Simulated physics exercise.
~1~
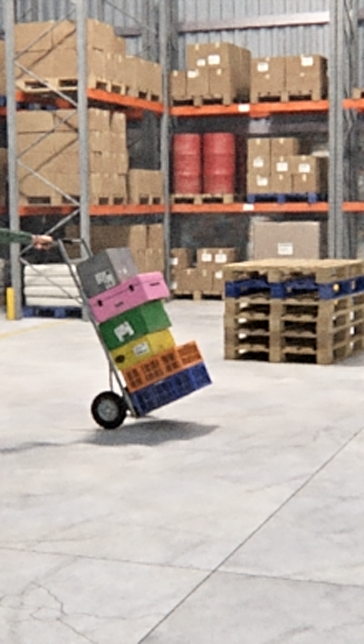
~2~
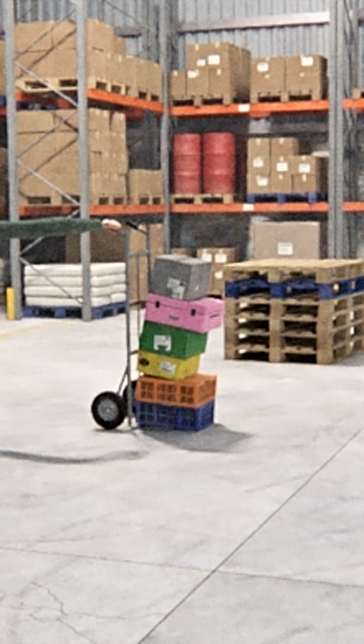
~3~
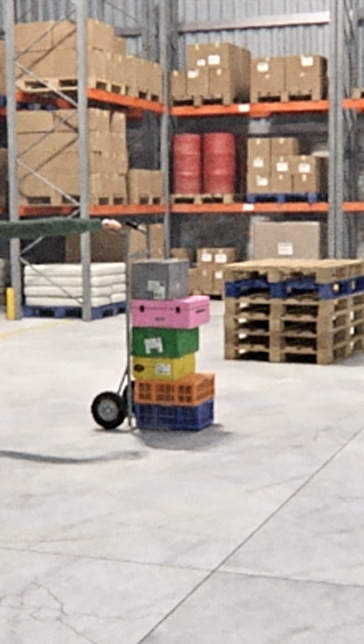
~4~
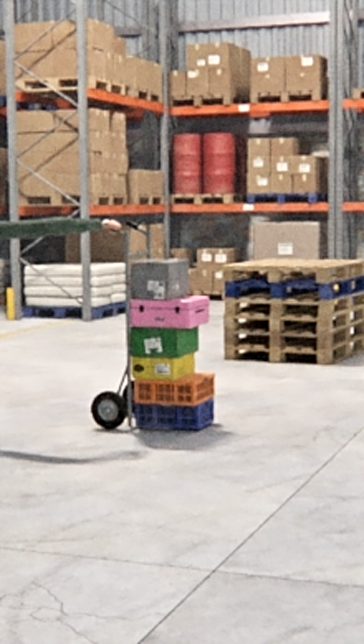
In a warehouse, a hand truck of colourful crates and boxes swinging upright, the stack wobbling, then settling and staying piled.
